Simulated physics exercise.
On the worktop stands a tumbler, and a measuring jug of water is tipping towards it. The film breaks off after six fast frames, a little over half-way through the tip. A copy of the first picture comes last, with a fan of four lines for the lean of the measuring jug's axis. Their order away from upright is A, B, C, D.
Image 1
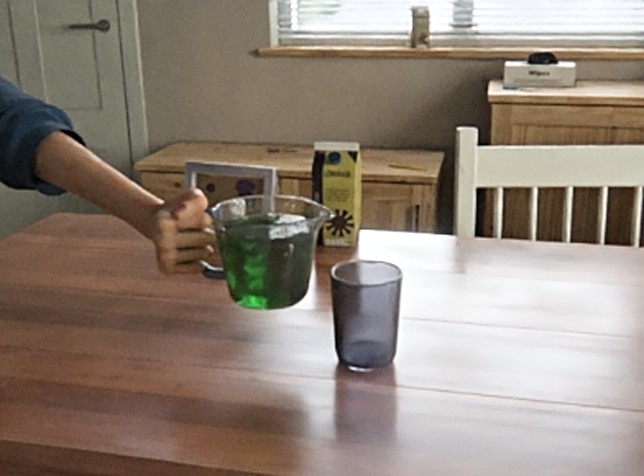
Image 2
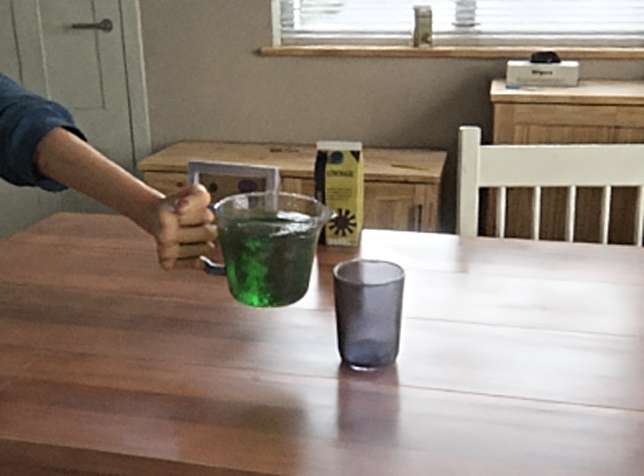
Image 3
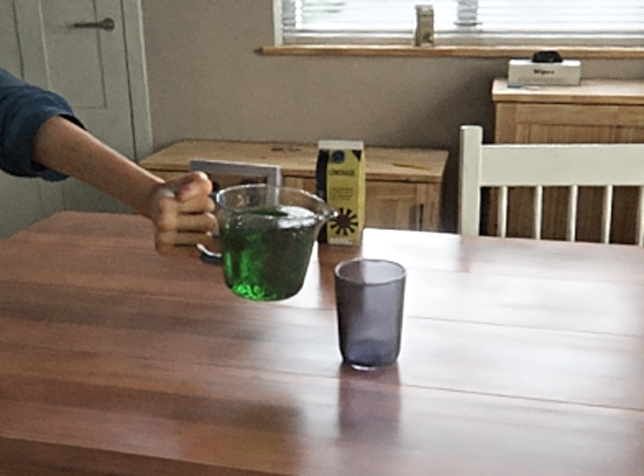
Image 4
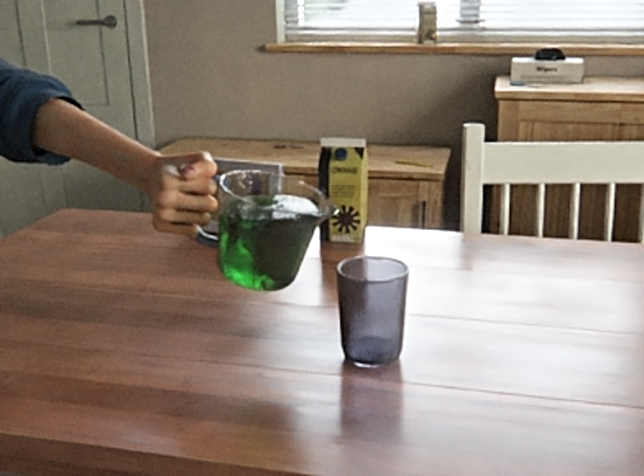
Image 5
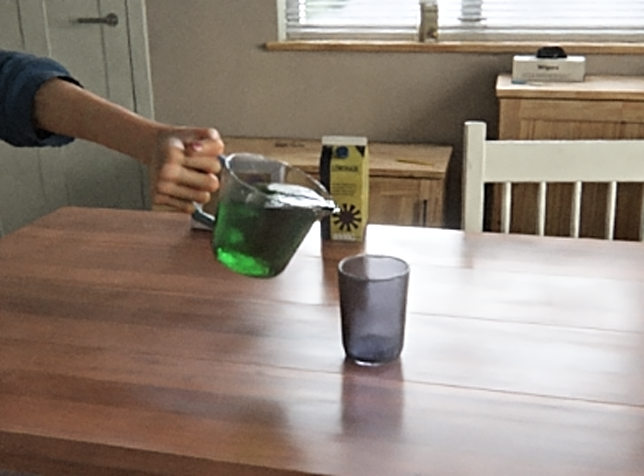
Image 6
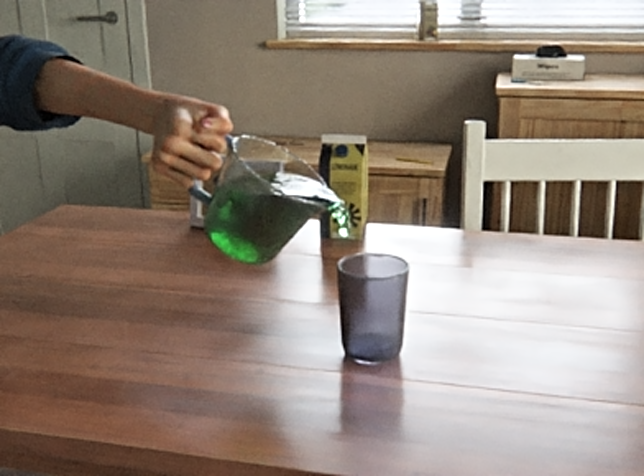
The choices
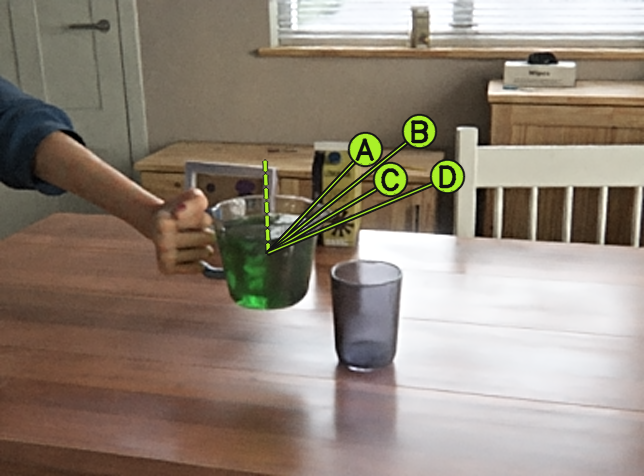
We see a hand holding a clear jug of green liquid beside an empty tumbler on a wooden table. The hand gradually tilts the jug to the right, and liquid begins to run over its lip.
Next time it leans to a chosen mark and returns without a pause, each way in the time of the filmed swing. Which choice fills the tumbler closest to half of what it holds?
Best: A.
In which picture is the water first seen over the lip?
In picture 6.
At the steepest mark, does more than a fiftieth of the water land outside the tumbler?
Yes.
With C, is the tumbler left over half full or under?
Over half.
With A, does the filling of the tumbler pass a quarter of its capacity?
Yes.
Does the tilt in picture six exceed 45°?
No, it does not.
On the marked copy, A at (353, 162); B at (406, 142); C at (376, 189); D at (432, 183).
With A, the tumbler ends with about 48 % of what it can hold.
With B, the tumbler ends with about 69 % of what it can hold.
With C, the tumbler ends with about 81 % of what it can hold; 7 % of the water is spilt.
With D, the tumbler ends with about 81 % of what it can hold; 20 % of the water is spilt.
